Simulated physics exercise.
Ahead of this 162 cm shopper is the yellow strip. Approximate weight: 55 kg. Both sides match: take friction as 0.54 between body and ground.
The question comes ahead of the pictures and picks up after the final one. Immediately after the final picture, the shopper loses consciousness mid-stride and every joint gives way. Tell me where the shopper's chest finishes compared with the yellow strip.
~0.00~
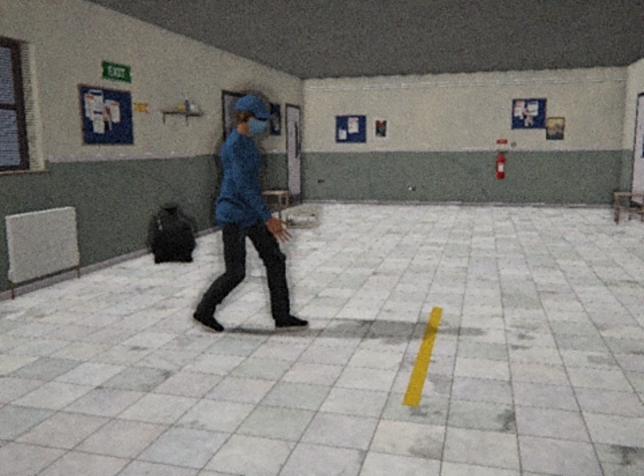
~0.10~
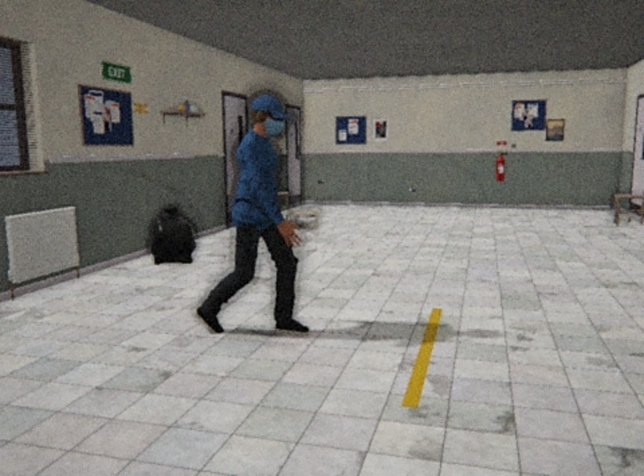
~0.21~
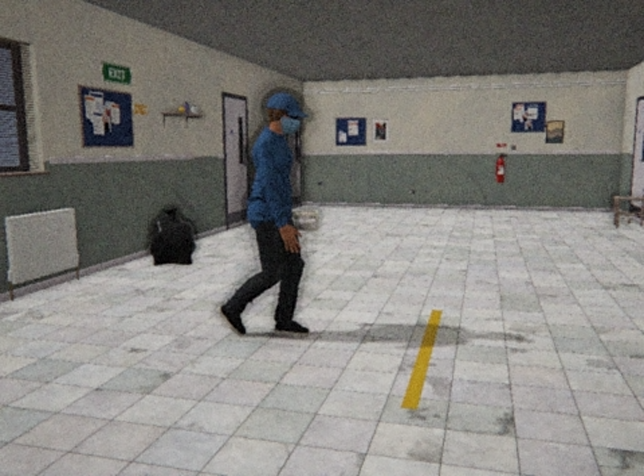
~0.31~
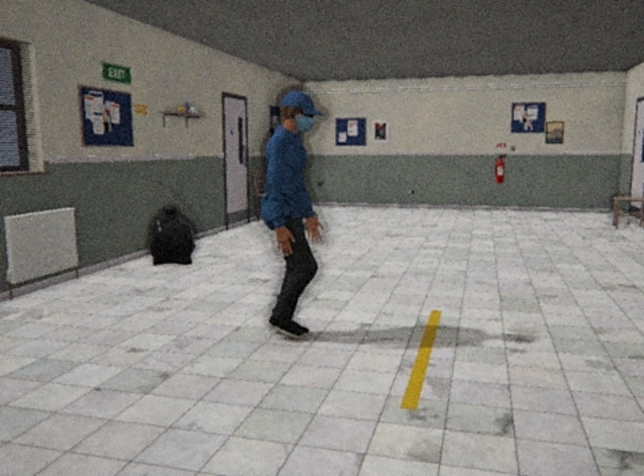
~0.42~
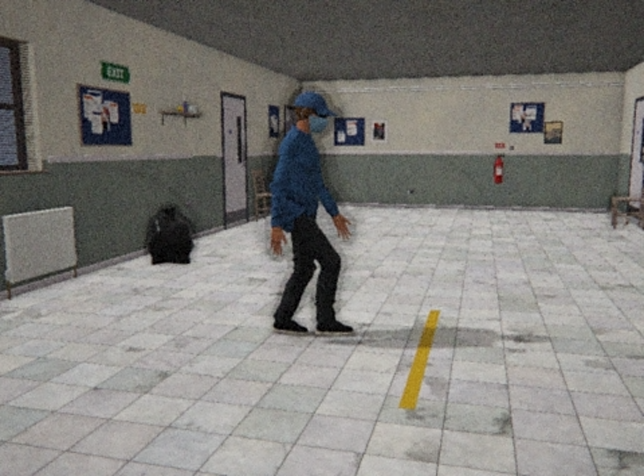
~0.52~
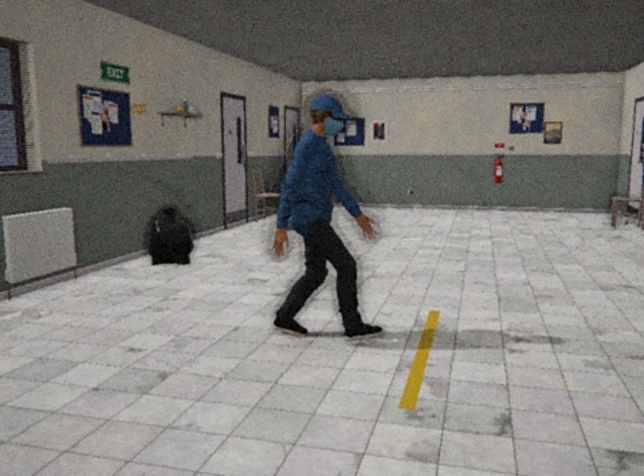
Over.
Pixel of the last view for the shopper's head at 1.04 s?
It sits near (434, 276), give or take.
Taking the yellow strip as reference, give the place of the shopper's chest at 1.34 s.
Past it by some 15 cm.
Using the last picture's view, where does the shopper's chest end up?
Look roughly at (454, 350) in the final picture.
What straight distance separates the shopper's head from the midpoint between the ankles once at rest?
Around 90 cm separates them.
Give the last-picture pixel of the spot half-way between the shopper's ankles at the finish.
Estimated spot: About (338, 342).
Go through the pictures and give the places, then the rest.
In the first picture, shopper's chest (240, 163), shopper's head (245, 125), shopper's hips (240, 212), yellow strip (426, 362).
In the second picture, shopper's chest (257, 164), shopper's head (262, 125), shopper's hips (256, 212); 11 cm walked.
In the third picture, shopper's chest (272, 162), shopper's head (277, 123), shopper's hips (271, 211); 21 cm walked.
In the fourth picture, shopper's chest (286, 160), shopper's head (292, 121), shopper's hips (284, 209); 31 cm walked.
In the fifth picture, shopper's chest (299, 161), shopper's head (305, 122), shopper's hips (296, 211); 40 cm walked.
In the sixth picture, shopper's chest (313, 164), shopper's head (320, 125), shopper's hips (311, 214), yellow strip (423, 365); 50 cm walked. Speed about 1.0 m/s.
After 0.79 s the shopper's chest is 45 cm short of the yellow strip, near (355, 210) in the last picture's view; the shopper's head 39 cm short of the yellow strip.
After 1.04 s the shopper's chest is 19 cm short of the yellow strip, near (393, 275) in the last picture's view; the shopper's head 5 cm past the yellow strip.
After 1.34 s the shopper's chest is 14 cm past the yellow strip, near (446, 321) in the last picture's view.
Final state at 2.9 s, shopper's hips stop short of the yellow strip; shopper's head crosses the yellow strip; shopper's chest crosses the yellow strip.
